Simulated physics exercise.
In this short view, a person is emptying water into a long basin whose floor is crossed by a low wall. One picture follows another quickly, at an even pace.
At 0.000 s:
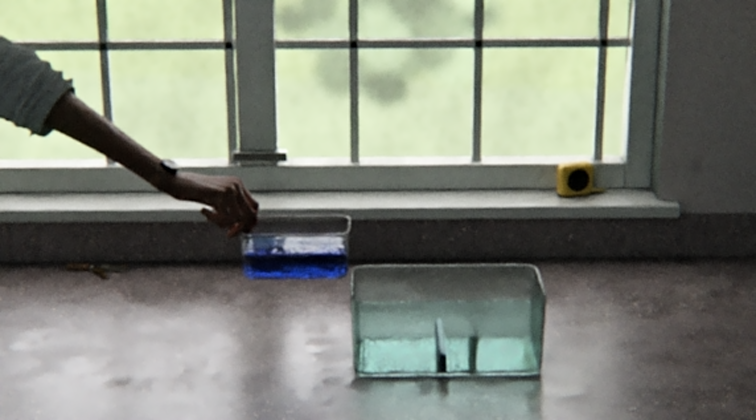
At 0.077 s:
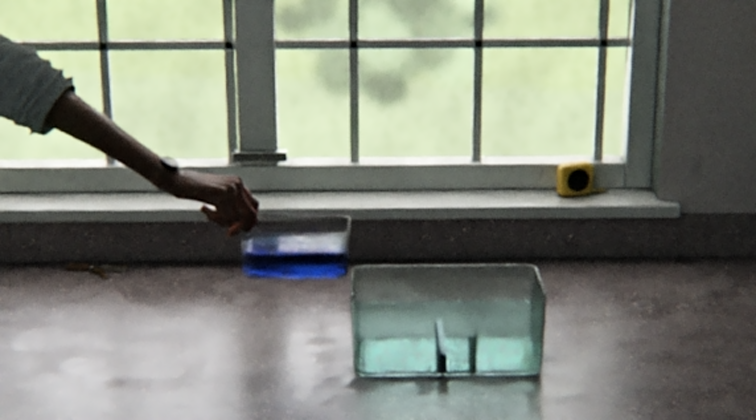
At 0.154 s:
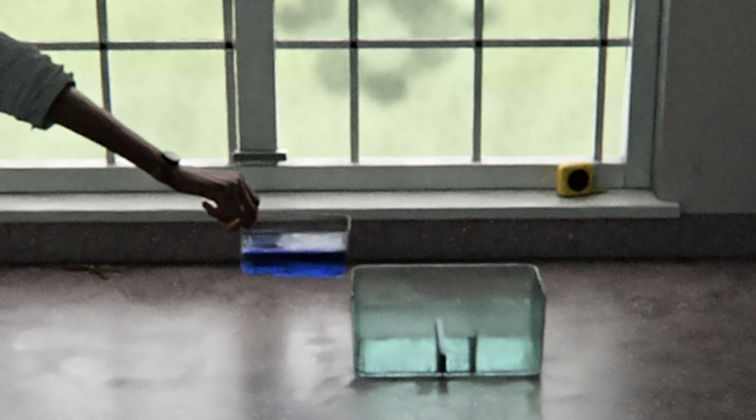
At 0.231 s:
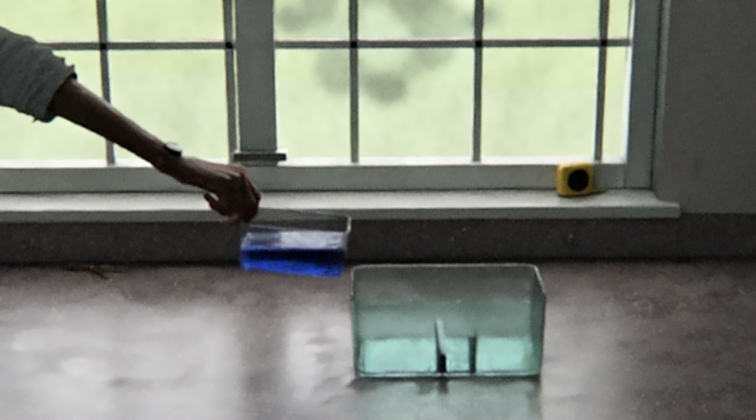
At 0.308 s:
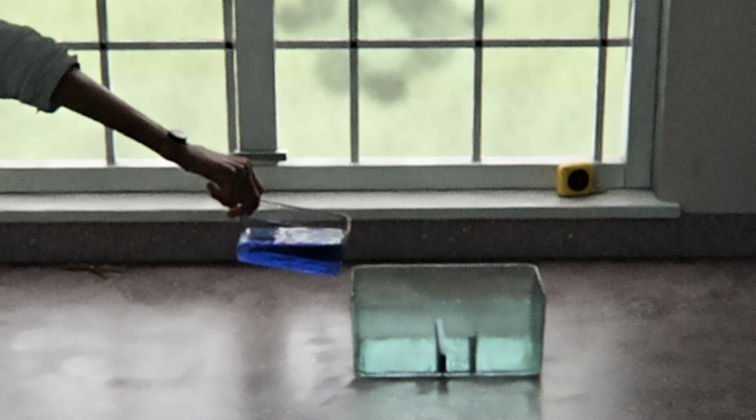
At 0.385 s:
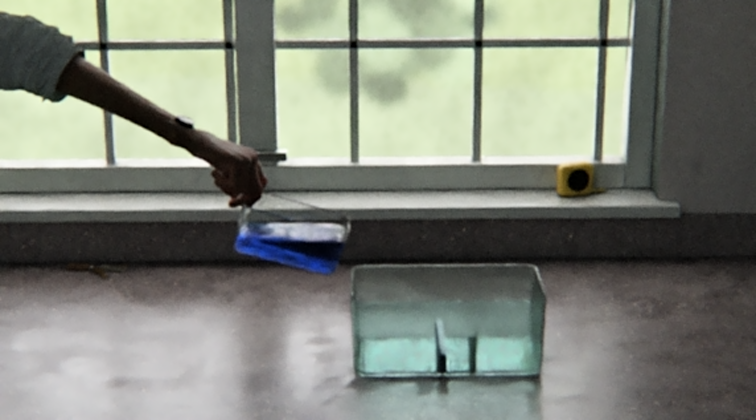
A hand at the left held a small clear container of blue water above a larger glass basin by a window, then gradually raised its left side, tilting it toward the basin.
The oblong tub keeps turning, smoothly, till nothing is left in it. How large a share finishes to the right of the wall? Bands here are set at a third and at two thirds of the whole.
The amount on the right comes to less than a third of the whole.
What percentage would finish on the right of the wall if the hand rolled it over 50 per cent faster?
About 10 %.
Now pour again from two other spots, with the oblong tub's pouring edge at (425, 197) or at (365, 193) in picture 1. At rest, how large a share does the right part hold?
In order: Close to 90 and 35 percent.
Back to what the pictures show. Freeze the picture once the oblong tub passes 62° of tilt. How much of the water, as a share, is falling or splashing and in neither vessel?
It's close to 30 percent.
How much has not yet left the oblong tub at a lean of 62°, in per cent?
60 per cent, roughly.
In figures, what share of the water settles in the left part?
Near 90 in a hundred.
A moment on, the oblong tub is tipped part way and 58 per cent is still to pour, 10 is left of the wall and 0 right of it.
Next, the oblong tub is tipped on its side and 16 per cent is still to pour, 65 is left of the wall and 6 right of it.
Then the oblong tub is tipped on its side and 2 per cent is still to pour, 86 is left of the wall and 10 right of it.
Later the oblong tub is tipped on its side and 0 per cent is still to pour, 89 is left of the wall and 10 right of it.
At rest 89 per cent lies left of the wall, 10 right of it and 1 outside.
